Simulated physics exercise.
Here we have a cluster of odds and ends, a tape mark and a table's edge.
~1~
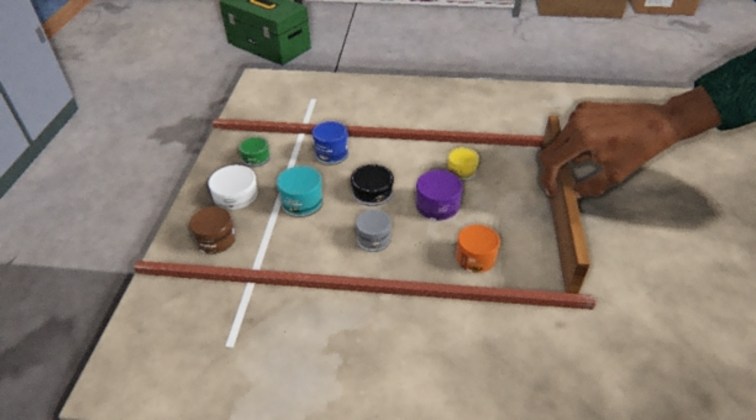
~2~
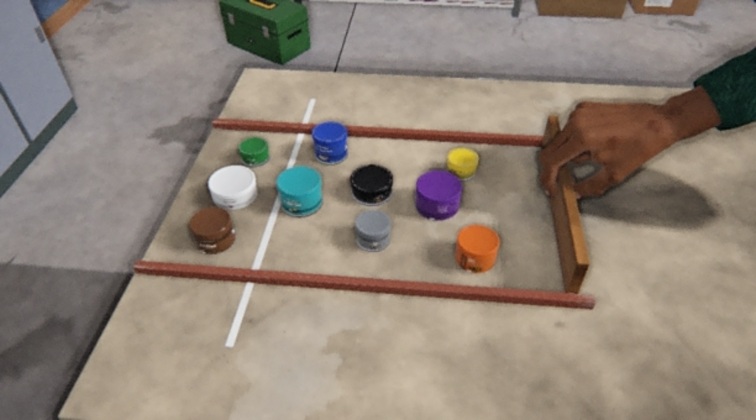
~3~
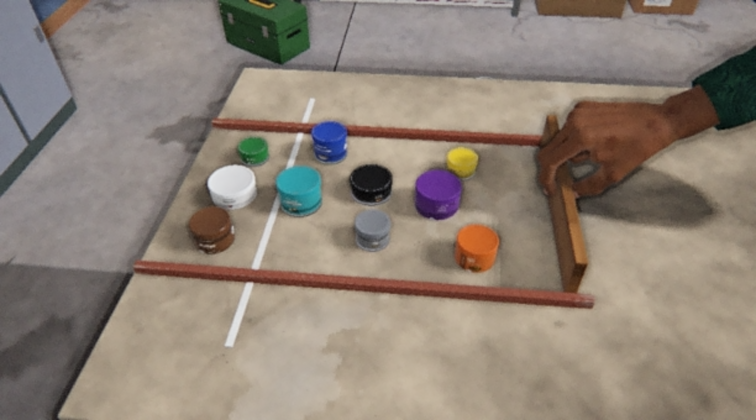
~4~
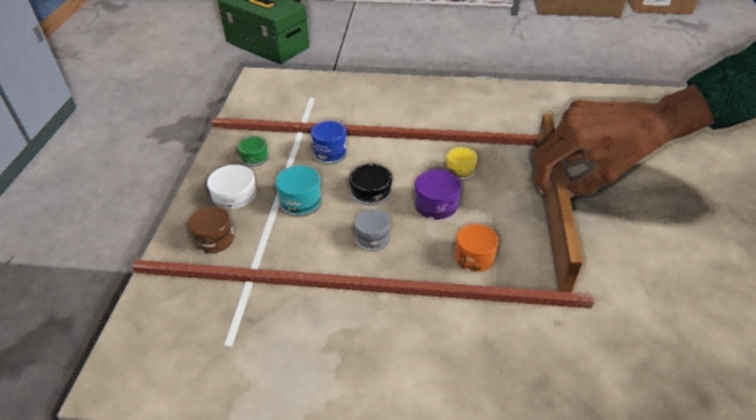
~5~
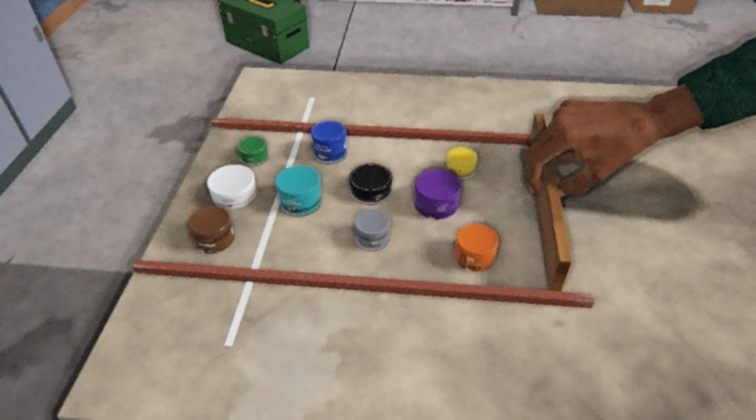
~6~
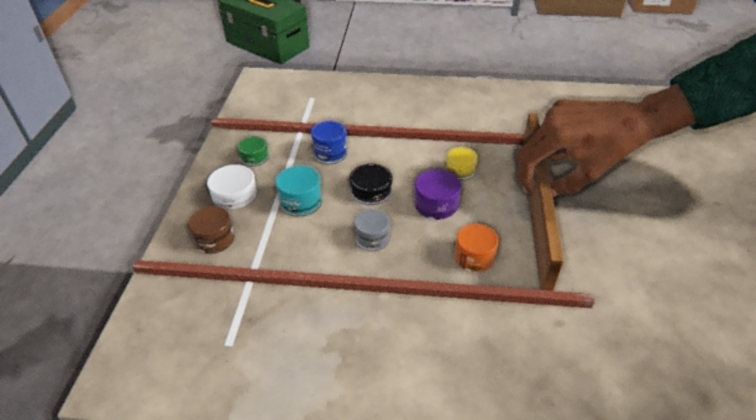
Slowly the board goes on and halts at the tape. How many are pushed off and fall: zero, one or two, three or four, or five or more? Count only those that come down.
The number that fall off is zero.
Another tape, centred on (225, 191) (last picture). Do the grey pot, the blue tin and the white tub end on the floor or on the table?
The grey pot holds on; the blue tin does not fall; the white tub tumbles off.
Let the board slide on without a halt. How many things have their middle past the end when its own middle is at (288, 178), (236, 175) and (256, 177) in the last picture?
Past the end: 0, 1 and 1.
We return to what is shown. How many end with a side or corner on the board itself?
That makes 5.
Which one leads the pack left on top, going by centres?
That is the white tub.
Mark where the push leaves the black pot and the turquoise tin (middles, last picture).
About (242, 164), and the other about (215, 198).
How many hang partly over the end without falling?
The number is 1.
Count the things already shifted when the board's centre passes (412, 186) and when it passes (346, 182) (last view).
First 5, then 7.
Soon after, none off yet; white tub at rest near (233, 187); brown tub at rest near (212, 230); green pot at rest near (253, 151).
At rest, the number that fall off is zero.
